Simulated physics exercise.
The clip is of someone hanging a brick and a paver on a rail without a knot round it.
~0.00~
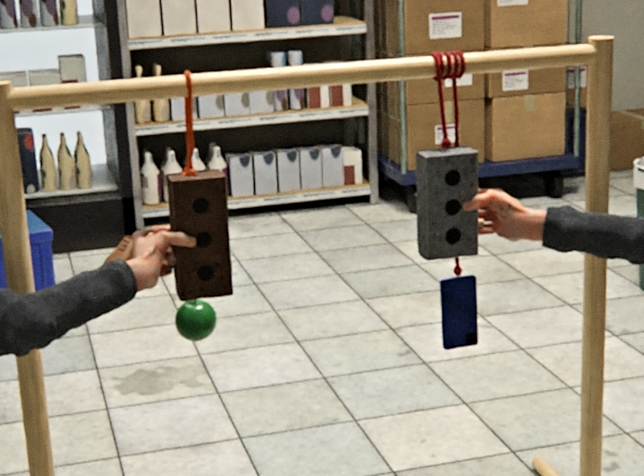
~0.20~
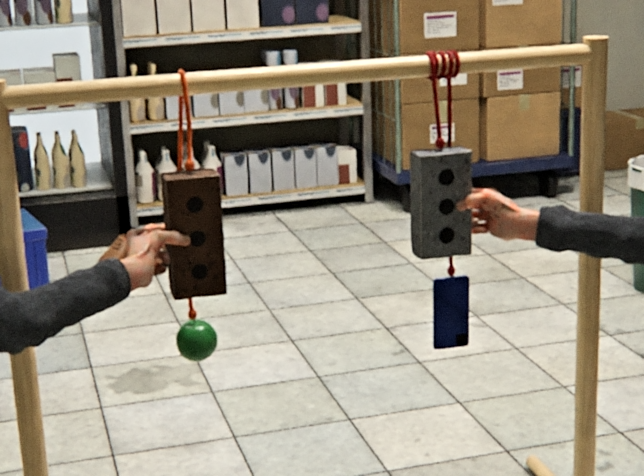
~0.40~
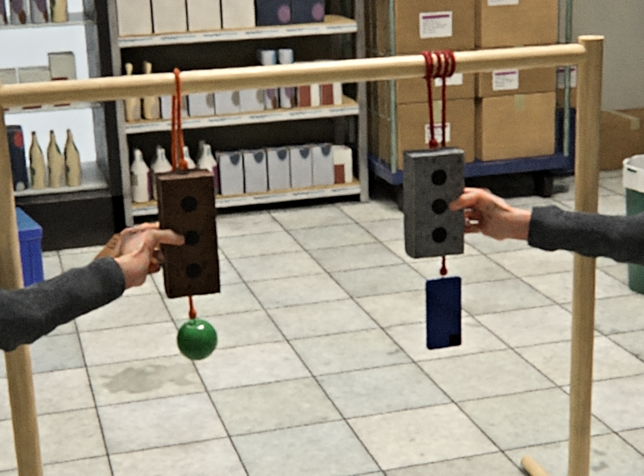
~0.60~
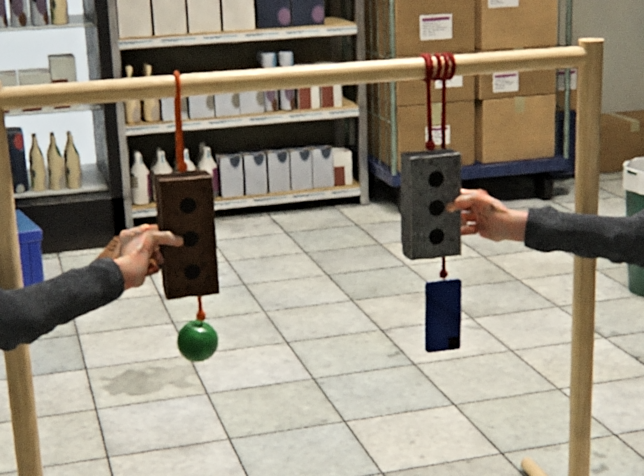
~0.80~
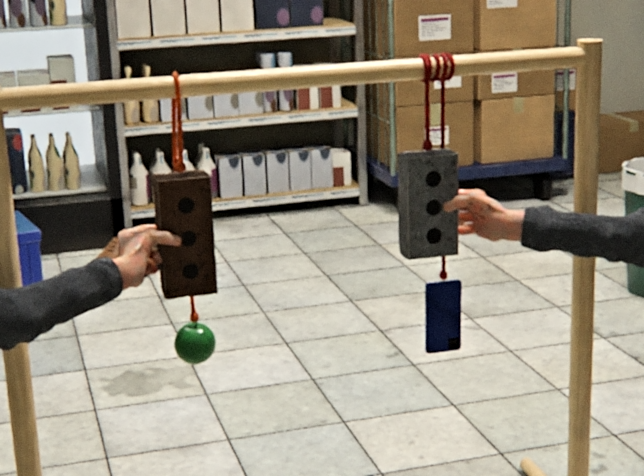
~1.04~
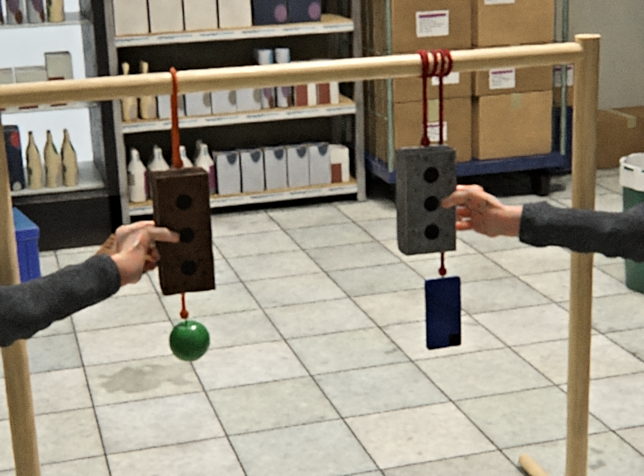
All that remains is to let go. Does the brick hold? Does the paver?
In the end the brick drops, the paver keeps its height.
After 1.56 s, brick on the floor; paver off the floor near (427, 195).
After 1.94 s, brick on the floor; paver off the floor near (428, 195).
In the end, brick on the floor; paver off the floor near (426, 194). The brick pulls its rope through and the paver stays hanging.
